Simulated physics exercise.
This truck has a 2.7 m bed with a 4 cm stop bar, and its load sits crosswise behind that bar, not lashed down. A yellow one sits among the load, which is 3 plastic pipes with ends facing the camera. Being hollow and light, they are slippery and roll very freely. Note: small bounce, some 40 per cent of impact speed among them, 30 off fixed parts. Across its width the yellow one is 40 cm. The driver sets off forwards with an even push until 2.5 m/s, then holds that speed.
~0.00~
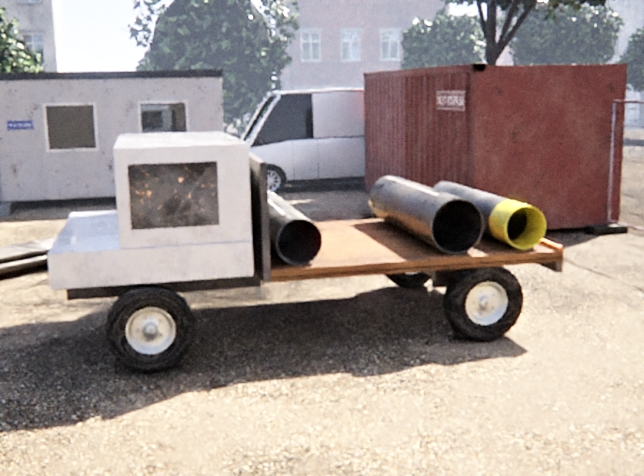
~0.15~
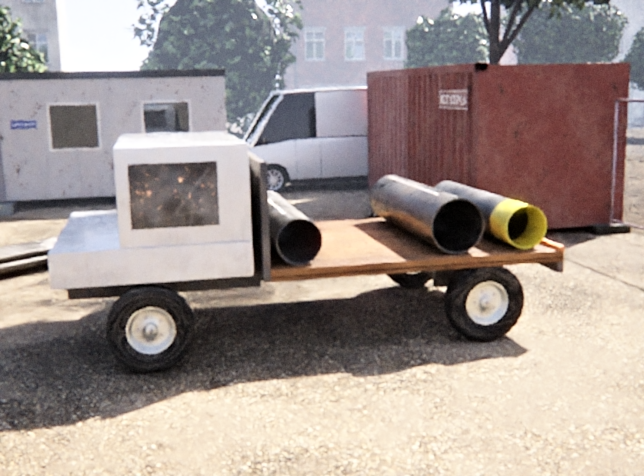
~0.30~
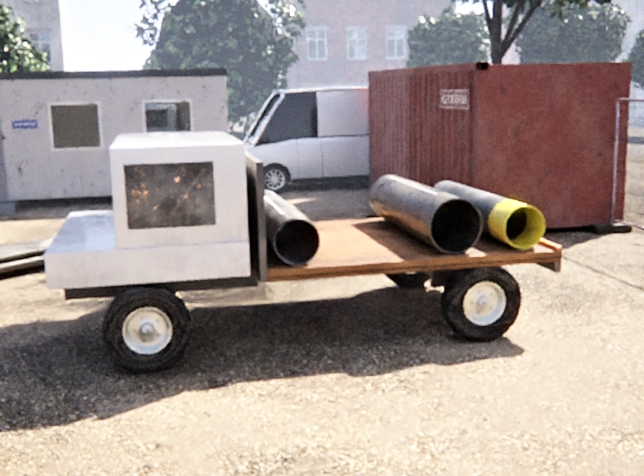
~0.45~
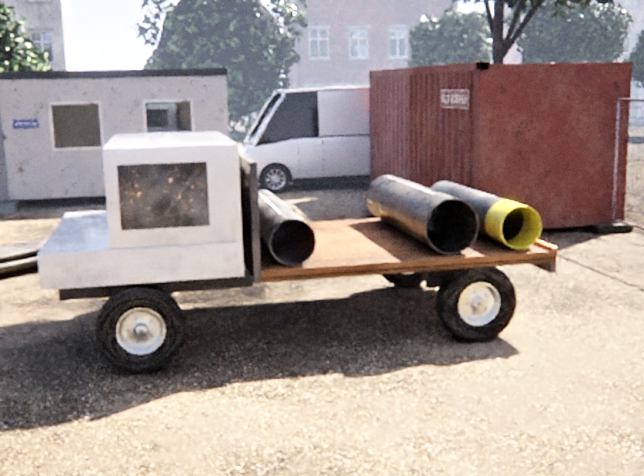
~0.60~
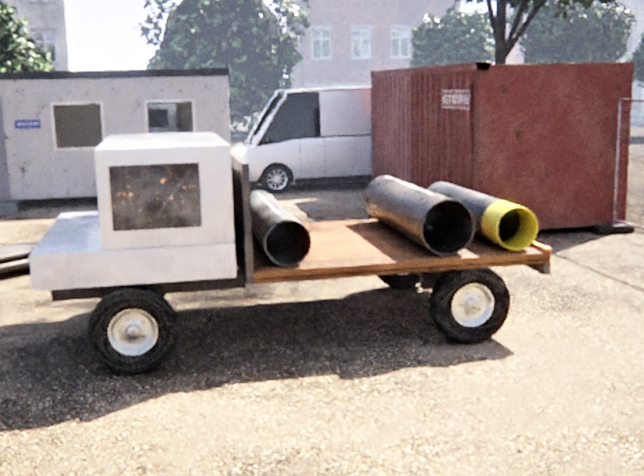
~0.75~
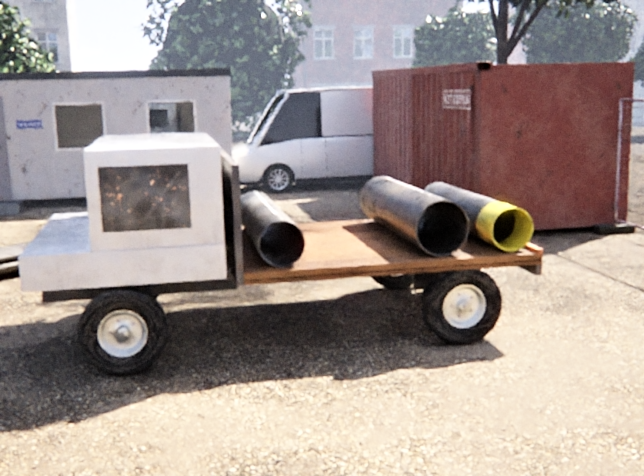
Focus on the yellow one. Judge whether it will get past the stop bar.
It will not.
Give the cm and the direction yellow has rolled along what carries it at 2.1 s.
Yellow: 15 to the right.
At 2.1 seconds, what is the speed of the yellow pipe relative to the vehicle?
Around 0.0 m/s.
After 2.1 s, yellow is on the bed, 10 cm from the bar; 0 lost off the end.
At rest (3.9 s), yellow is on the bed, 15 cm from the bar; 0 lost off the end.
